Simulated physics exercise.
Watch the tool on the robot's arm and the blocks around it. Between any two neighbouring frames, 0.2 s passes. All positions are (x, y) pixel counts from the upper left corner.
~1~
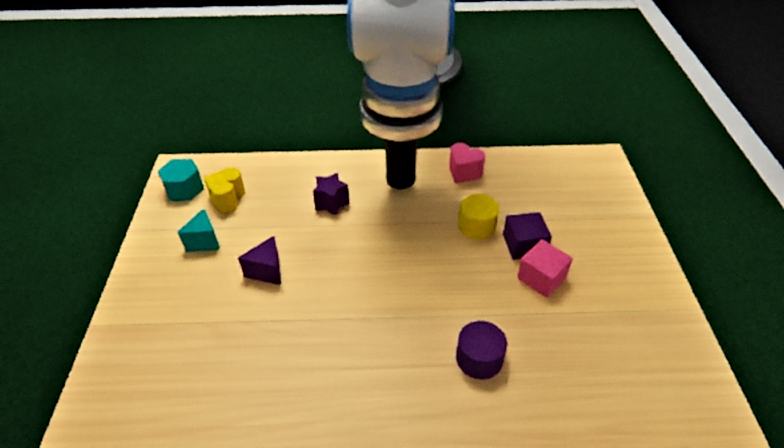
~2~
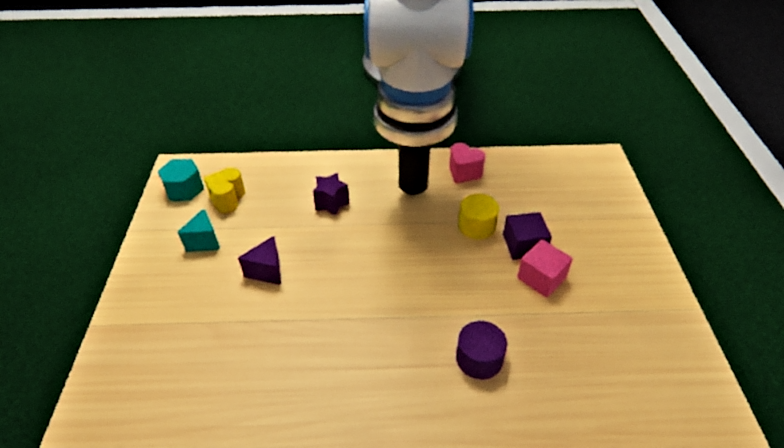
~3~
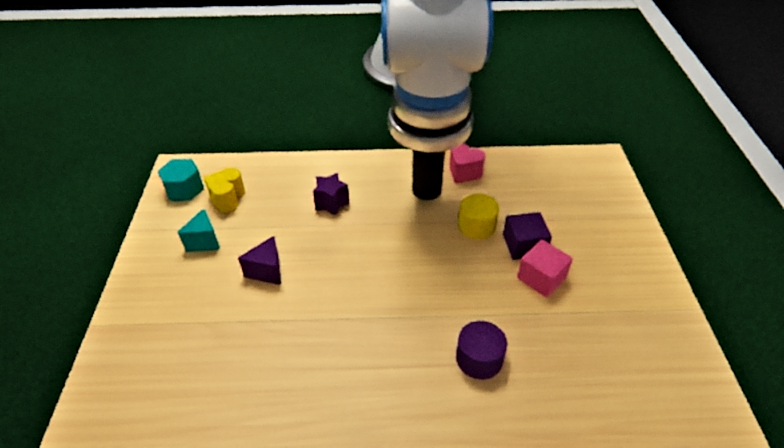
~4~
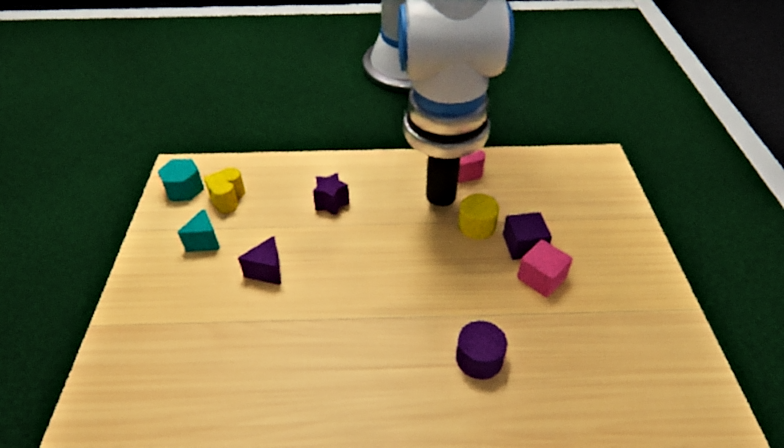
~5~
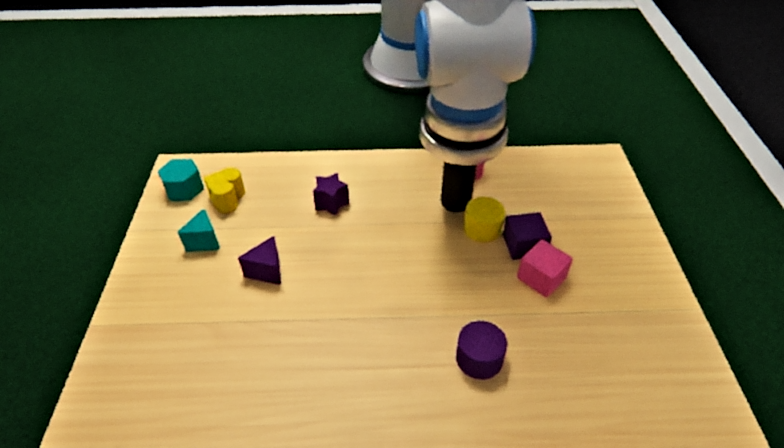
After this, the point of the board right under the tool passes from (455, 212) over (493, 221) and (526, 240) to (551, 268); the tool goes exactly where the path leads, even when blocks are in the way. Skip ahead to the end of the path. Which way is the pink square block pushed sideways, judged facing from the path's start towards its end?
Out to the right.
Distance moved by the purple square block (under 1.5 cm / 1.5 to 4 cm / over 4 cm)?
That block covers upwards of 4 cm.
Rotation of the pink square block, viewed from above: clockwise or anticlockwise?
It goes clockwise.
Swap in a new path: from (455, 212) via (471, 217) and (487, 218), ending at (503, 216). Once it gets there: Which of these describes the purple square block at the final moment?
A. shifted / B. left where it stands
Correct choice: A.
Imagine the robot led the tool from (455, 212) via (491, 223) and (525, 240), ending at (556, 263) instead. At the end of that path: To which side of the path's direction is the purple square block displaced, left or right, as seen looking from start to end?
Out to the left.
On the path given first. One third of the way, tool (495, 211); yellow circular block (523, 222); purple square block (564, 235); pink square block (559, 265), turned 40° clockwise.
Two thirds of the way, tool (528, 230); yellow circular block (545, 248); purple square block (582, 239); pink square block (564, 278), turned 25° clockwise.
At the end, tool (554, 259); pink heart not moved; yellow circular block (566, 280); purple square block (589, 241); pink square block (580, 315), turned 35° clockwise.
